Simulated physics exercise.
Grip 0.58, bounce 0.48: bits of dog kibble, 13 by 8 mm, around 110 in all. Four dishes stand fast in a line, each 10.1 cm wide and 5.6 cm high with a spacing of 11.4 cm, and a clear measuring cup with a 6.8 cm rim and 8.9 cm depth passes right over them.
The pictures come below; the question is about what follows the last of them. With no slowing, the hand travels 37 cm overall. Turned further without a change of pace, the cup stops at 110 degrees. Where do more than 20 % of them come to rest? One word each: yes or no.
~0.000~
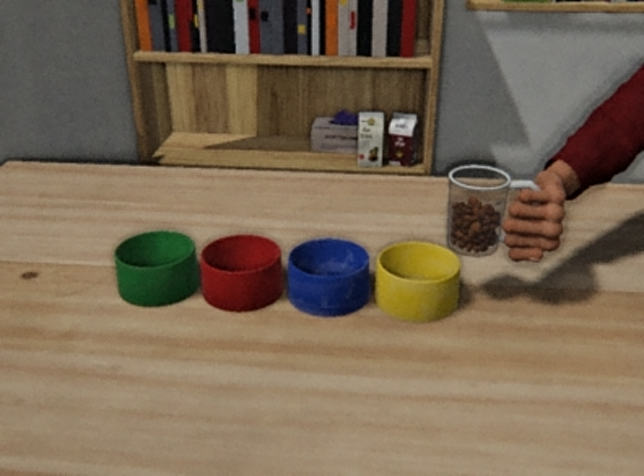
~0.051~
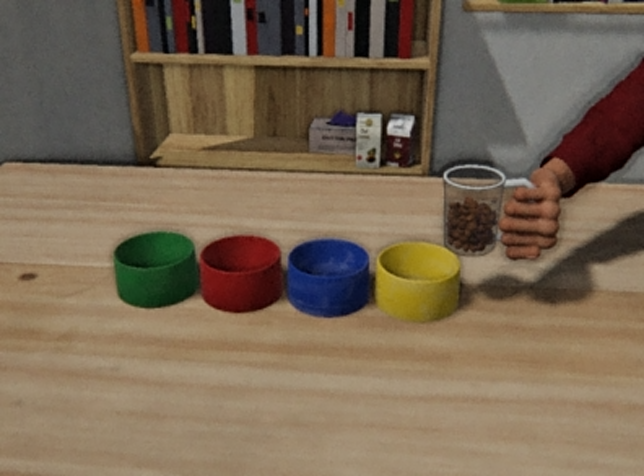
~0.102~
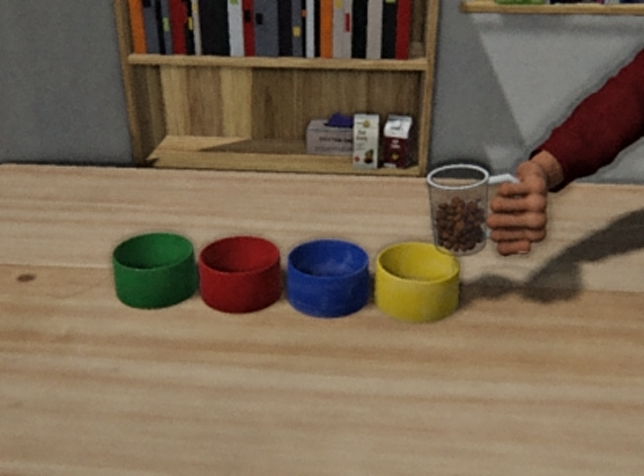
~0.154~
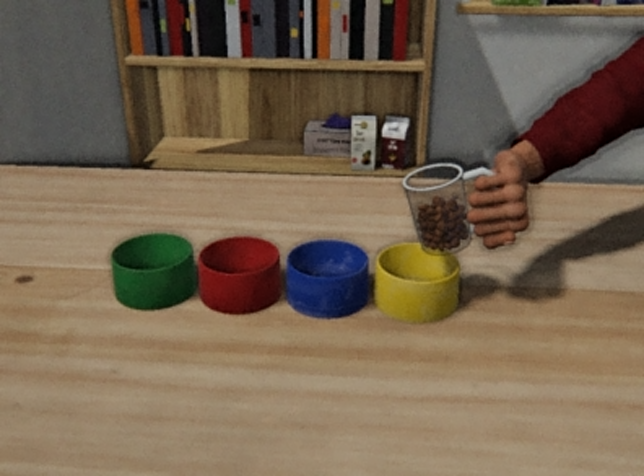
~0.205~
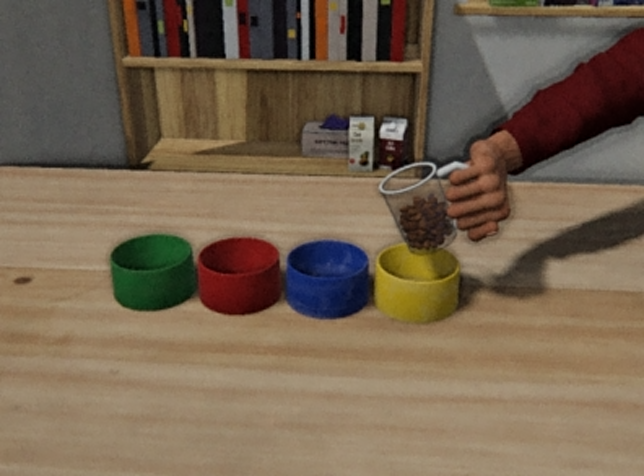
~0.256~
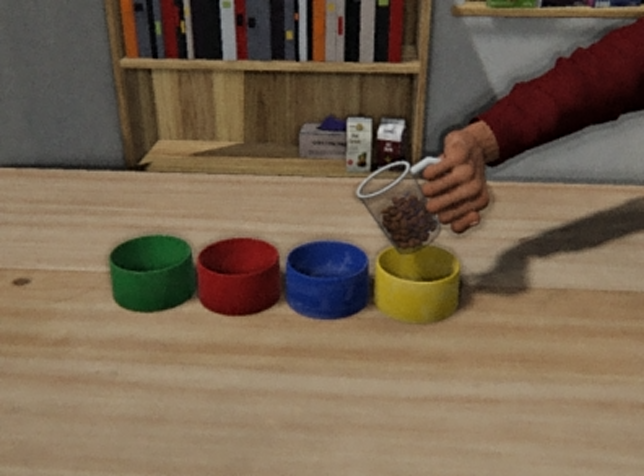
Red: No; blue: No; green: Yes; yellow: No; counter: No.
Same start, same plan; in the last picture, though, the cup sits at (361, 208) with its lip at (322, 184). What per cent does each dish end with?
It'd finish with red at 0, blue at 0, green at 90 and yellow at 0.
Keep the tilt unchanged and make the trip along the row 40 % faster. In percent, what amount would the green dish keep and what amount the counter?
Green 90, counter 10.
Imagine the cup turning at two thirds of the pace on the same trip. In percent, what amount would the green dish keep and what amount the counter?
Shares: Green 90, counter 0.
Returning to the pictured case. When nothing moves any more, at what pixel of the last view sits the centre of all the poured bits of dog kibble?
Look around (144, 279) in the last picture.
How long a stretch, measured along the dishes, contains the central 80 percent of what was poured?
The stretch is around 6 cm long.
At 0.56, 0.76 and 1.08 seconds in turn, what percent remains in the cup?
First 100, then 100, then 15 per cent.
Then, at 0.56 s, tilt 80 degrees; cup holds 100 %.
After 0.76 s, tilt 109 degrees; cup holds 100 %.
After 1.08 s, tilt 110 degrees; cup holds 15 %, green 80 %.
At rest (2.2 s), red 0 %, blue 0 %, green 95 %, yellow 0 %, counter 5 %.
